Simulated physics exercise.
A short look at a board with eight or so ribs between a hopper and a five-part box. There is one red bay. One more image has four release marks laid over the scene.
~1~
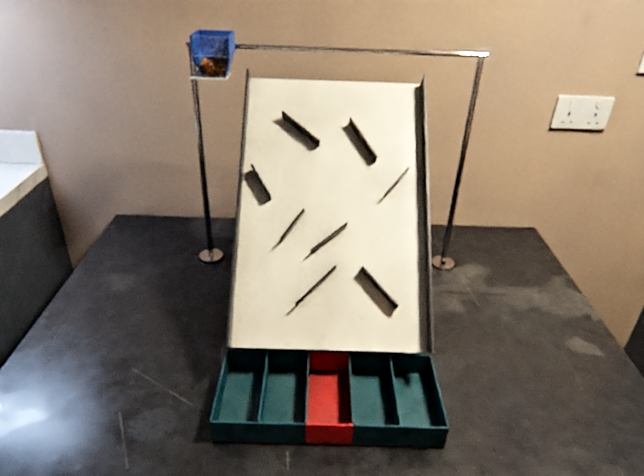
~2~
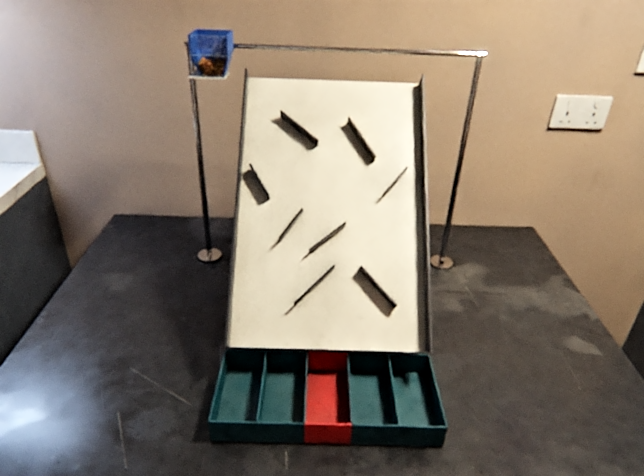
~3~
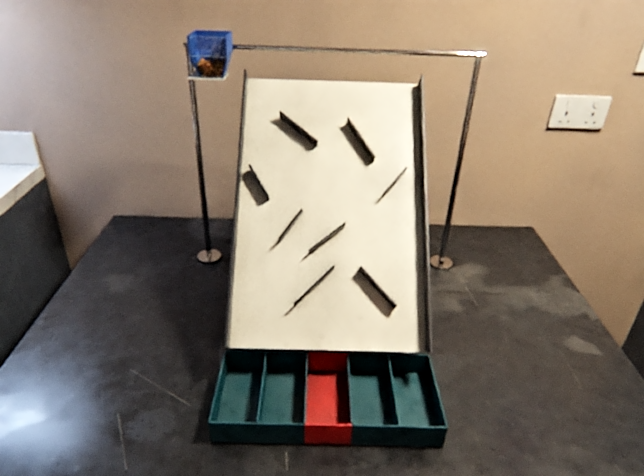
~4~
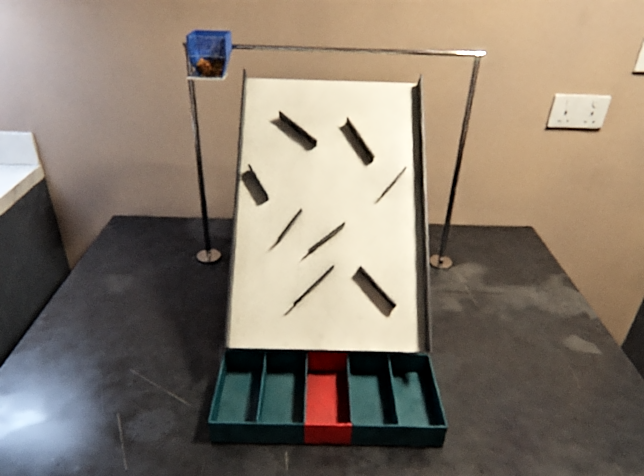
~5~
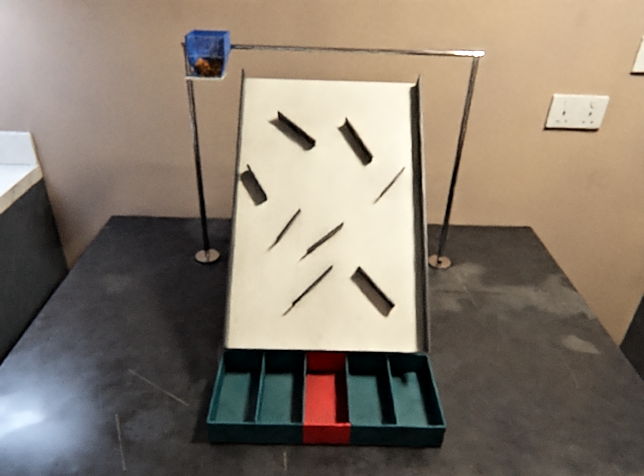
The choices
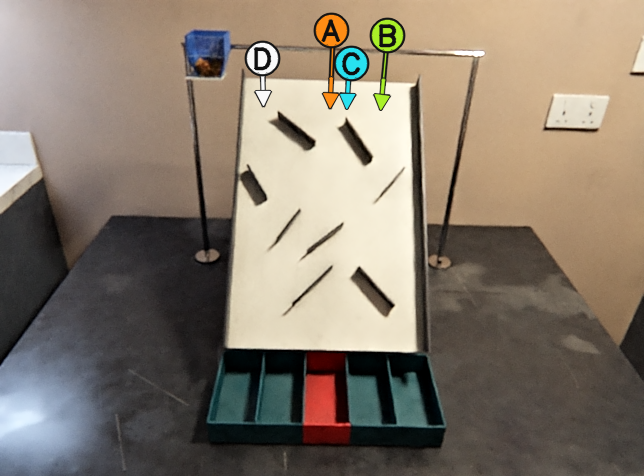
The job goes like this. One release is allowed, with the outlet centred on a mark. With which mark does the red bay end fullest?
Go for B.
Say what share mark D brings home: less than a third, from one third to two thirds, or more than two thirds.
Less than a third.
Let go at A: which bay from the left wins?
It is the first one.
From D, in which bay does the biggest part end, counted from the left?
The first from the left.
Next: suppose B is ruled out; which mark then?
It is C.
On the marked copy, mark A meets the board at (330, 102); mark B meets the board at (381, 104); mark C meets the board at (347, 103); mark D meets the board at (263, 100).
For mark A, a small part in the red bay, most in other bays, a small part outside the box.
For mark B, about half in the red bay, about a third in other bays, a small part outside the box.
For mark C, about a quarter in the red bay, about two thirds in other bays, a small part outside the box.
For mark D, none in the red bay, nearly all in other bays, a small part outside the box.
